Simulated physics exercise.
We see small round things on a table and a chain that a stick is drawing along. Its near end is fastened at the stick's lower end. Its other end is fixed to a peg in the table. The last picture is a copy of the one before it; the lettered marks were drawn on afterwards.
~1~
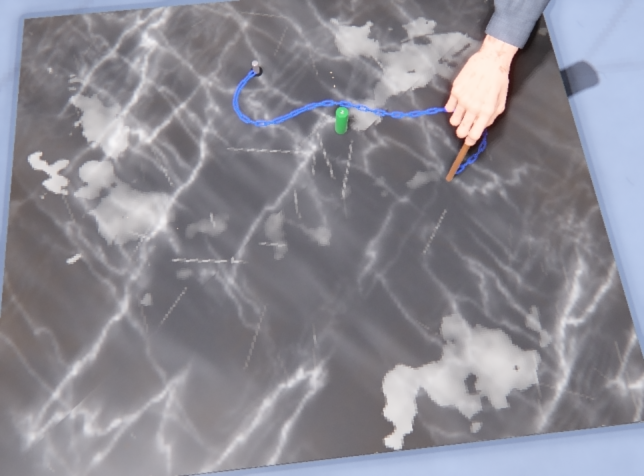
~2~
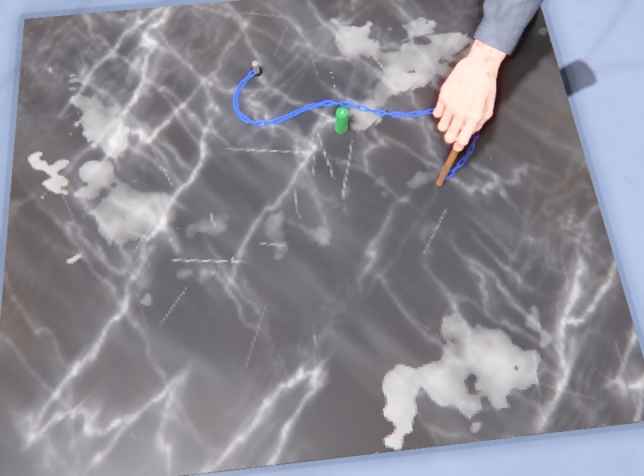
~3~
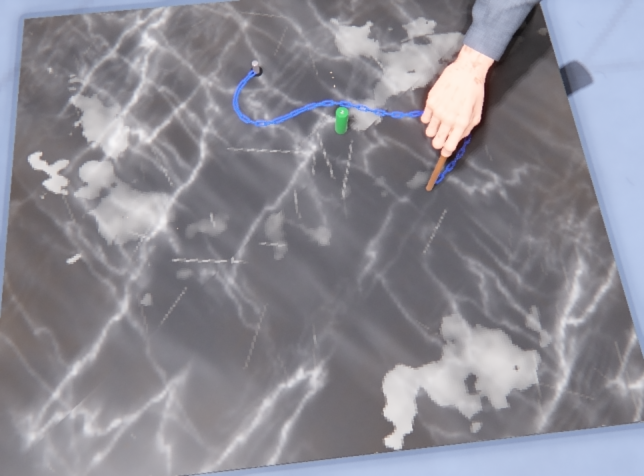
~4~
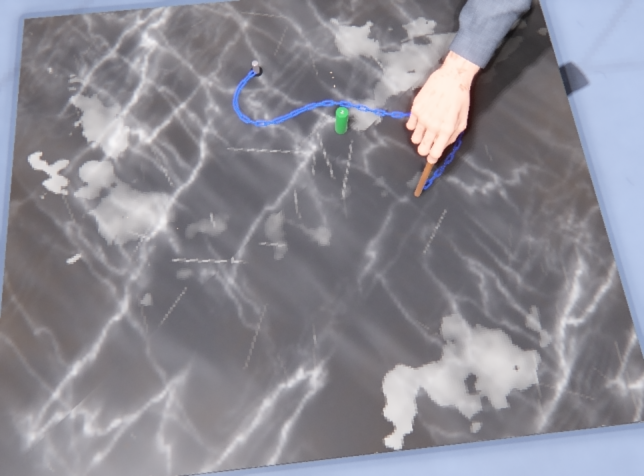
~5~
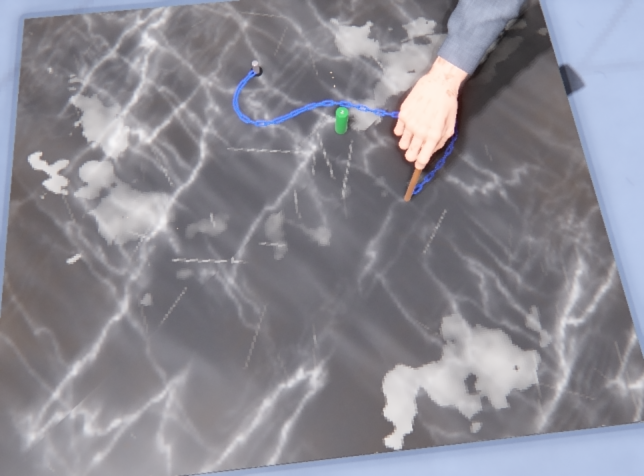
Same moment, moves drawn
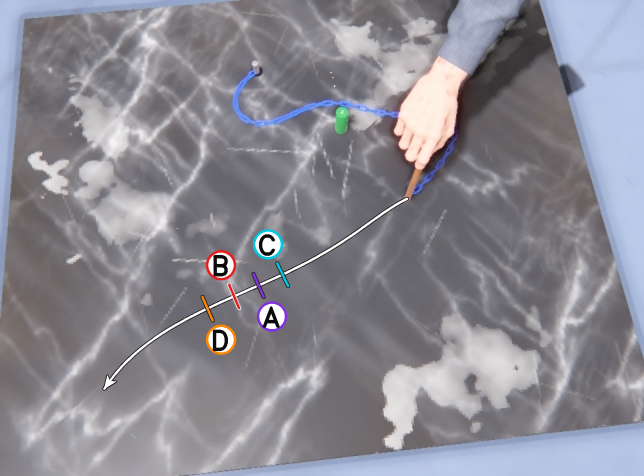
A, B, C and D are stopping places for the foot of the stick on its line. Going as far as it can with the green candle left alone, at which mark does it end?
A is the last safe stop.
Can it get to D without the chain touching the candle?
For that mark, no.
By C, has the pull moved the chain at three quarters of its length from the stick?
By then, no.
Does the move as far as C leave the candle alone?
Yes.
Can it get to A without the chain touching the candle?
For that mark, yes.
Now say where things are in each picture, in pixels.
Green candle (342, 121); peg (256, 68), in the first frame.
Green candle (342, 121); peg (256, 68), in the second frame.
Green candle (342, 121); peg (256, 68), in the third frame.
Green candle (342, 121); peg (256, 68), in the fourth frame.
Green candle (342, 121); peg (256, 68), in the fifth frame.
On the copy, A at (259, 286); B at (234, 296); C at (283, 275); D at (208, 308); the route from (407, 199) via (260, 285) to (104, 389).
On A. First, foot of the stick (359, 231), middle of the chain (363, 110).
Then, foot of the stick (308, 262), middle of the chain (363, 110).
Finally, foot of the stick (259, 286), middle of the chain (355, 123); nothing has been touched.
By contrast, B brings the chain against the candle; C is safe but short; D brings the chain against the candle.
